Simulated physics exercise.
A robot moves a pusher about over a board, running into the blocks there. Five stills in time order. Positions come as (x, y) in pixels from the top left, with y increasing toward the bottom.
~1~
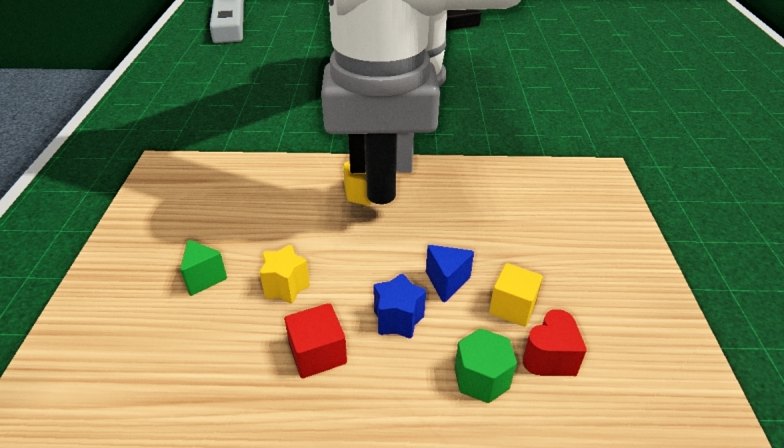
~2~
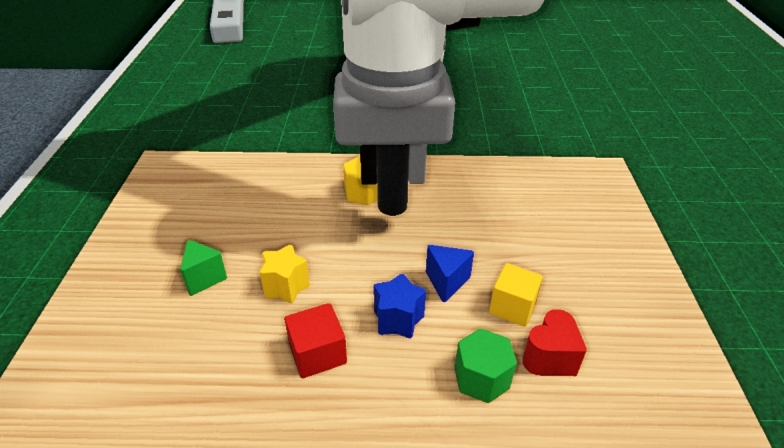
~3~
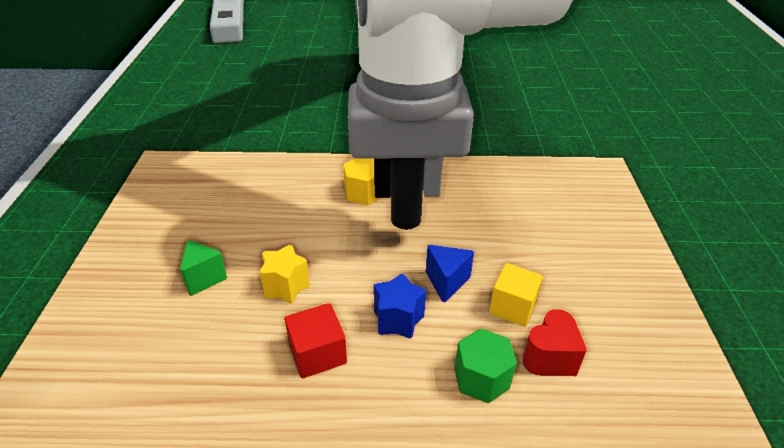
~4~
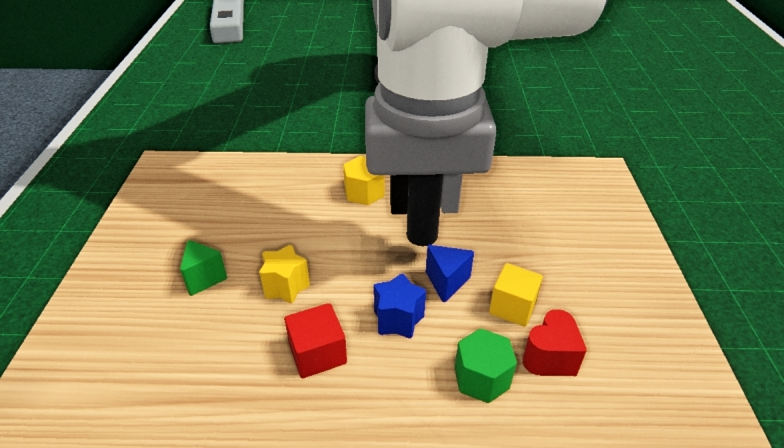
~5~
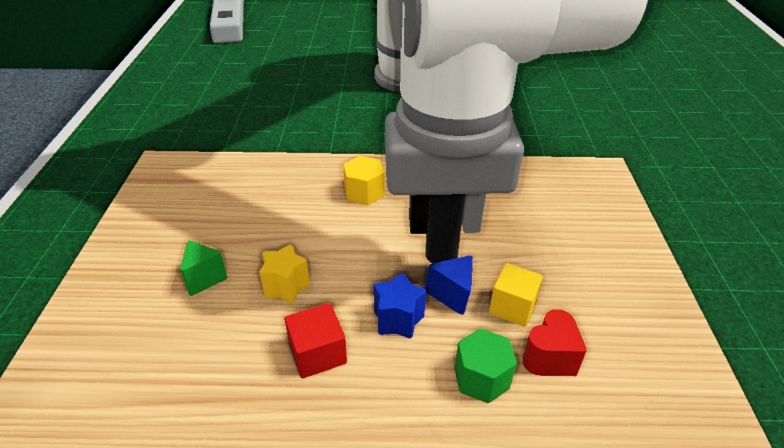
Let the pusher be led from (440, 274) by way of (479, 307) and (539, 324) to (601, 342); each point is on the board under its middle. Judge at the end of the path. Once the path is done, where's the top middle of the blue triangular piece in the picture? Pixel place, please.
It comes to (499, 313).
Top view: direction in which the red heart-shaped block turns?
It goes round the way clock hands do.
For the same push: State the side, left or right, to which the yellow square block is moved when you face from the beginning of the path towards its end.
It is pushed towards the left-hand side.
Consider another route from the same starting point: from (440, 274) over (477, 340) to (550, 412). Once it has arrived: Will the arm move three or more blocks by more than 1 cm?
That would be a yes.
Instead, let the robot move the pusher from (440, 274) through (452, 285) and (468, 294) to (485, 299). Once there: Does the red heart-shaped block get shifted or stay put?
It sits in its place.
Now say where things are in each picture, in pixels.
In the first frame, pusher's lower end at (381, 196); blue triangular piece at (449, 257); green six-sided block at (487, 352); yellow square block at (519, 281); red heart-shaped block at (558, 332).
In the second frame, pusher at (393, 207); blocks still.
In the third frame, pusher at (406, 220); blocks still.
In the fourth frame, pusher at (422, 236); blocks still.
In the fifth frame, pusher at (441, 255); blue triangular piece at (455, 270); green six-sided block at (487, 352); yellow square block at (519, 281); red heart-shaped block at (558, 332).
The first path, step by step. One third of the way, pusher at (483, 288); blue triangular piece at (484, 308); yellow square block at (523, 285), turned 25° anticlockwise.
Two thirds of the way, pusher at (545, 305); blue triangular piece at (499, 313), turned 45° clockwise; green six-sided block at (486, 356); yellow square block at (583, 293), turned 40° anticlockwise.
At the end, pusher at (609, 323); blue triangular piece at (499, 313), turned 45° clockwise; green six-sided block at (486, 356); yellow square block at (628, 292), turned 85° anticlockwise; red heart-shaped block at (579, 340), turned 60° clockwise.
